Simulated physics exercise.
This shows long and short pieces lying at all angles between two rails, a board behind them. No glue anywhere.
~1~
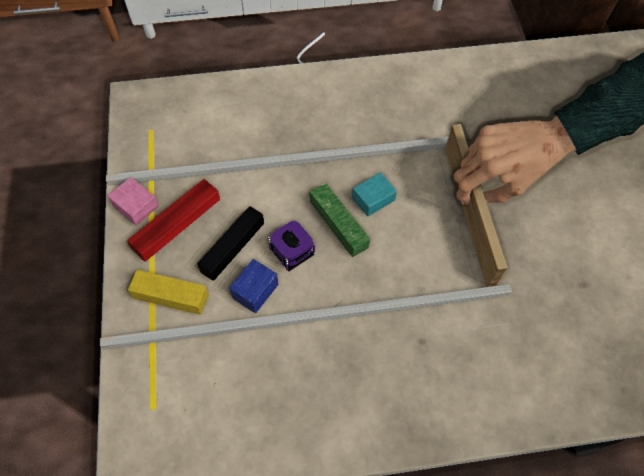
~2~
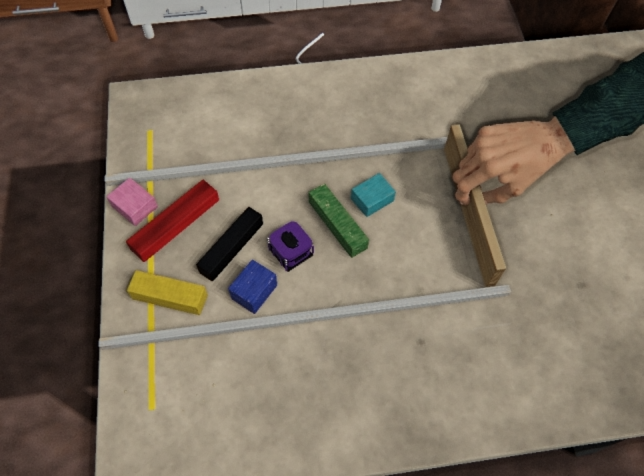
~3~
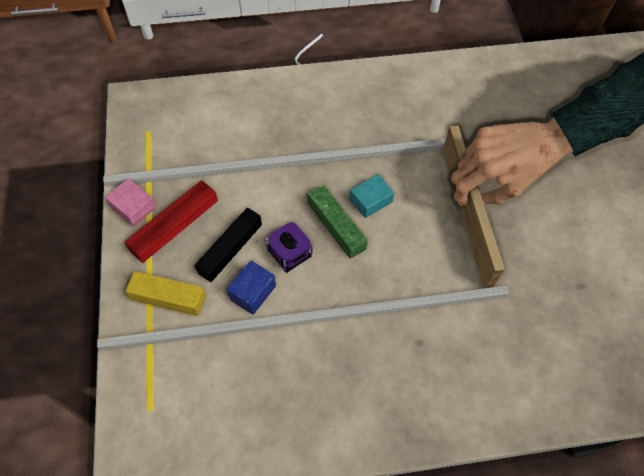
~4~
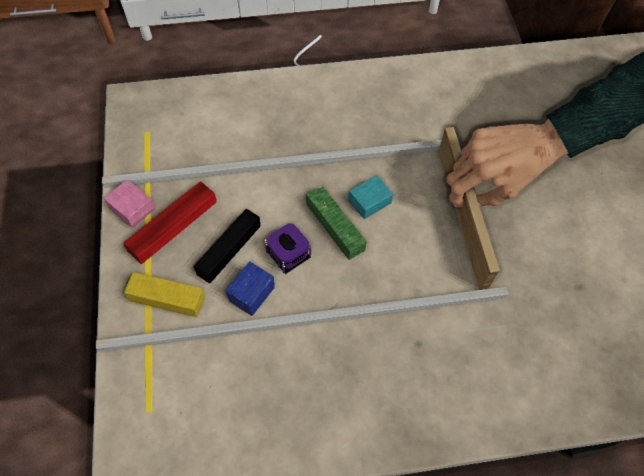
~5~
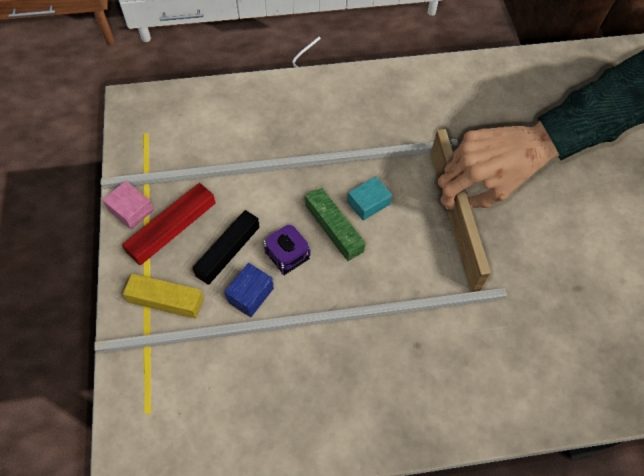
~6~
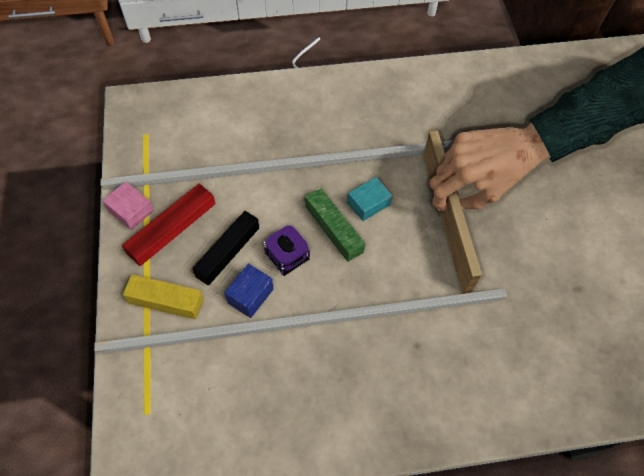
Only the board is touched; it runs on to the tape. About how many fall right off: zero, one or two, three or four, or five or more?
In the end the number that fall off is three or four.
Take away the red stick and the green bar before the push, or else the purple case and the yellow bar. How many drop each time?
2 in the first case, 2 in the second.
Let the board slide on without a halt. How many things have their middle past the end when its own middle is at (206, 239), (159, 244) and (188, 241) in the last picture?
Past the end: 0, 4 and 1.
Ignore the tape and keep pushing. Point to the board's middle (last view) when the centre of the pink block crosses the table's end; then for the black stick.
At (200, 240) for the pink block; at (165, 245) for the black stick.
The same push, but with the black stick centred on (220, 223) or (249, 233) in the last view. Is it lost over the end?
Place by place, it falls; is lost.
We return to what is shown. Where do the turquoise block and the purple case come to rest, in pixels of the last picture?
First (127, 211), then (102, 287).
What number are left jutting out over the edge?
Overhanging: 2.
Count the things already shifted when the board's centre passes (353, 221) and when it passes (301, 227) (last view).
By then 2, and 5.
Soon after, none off yet; pink block at rest near (129, 206); yellow bar at rest near (164, 297); red stick at rest near (170, 224).
Then, none off yet; pink block at rest near (129, 206); yellow bar moved a little near (148, 309); red stick moved a little near (158, 218).
At rest, the number that fall off is three or four; fallen, black stick, red stick, yellow bar and pink block.
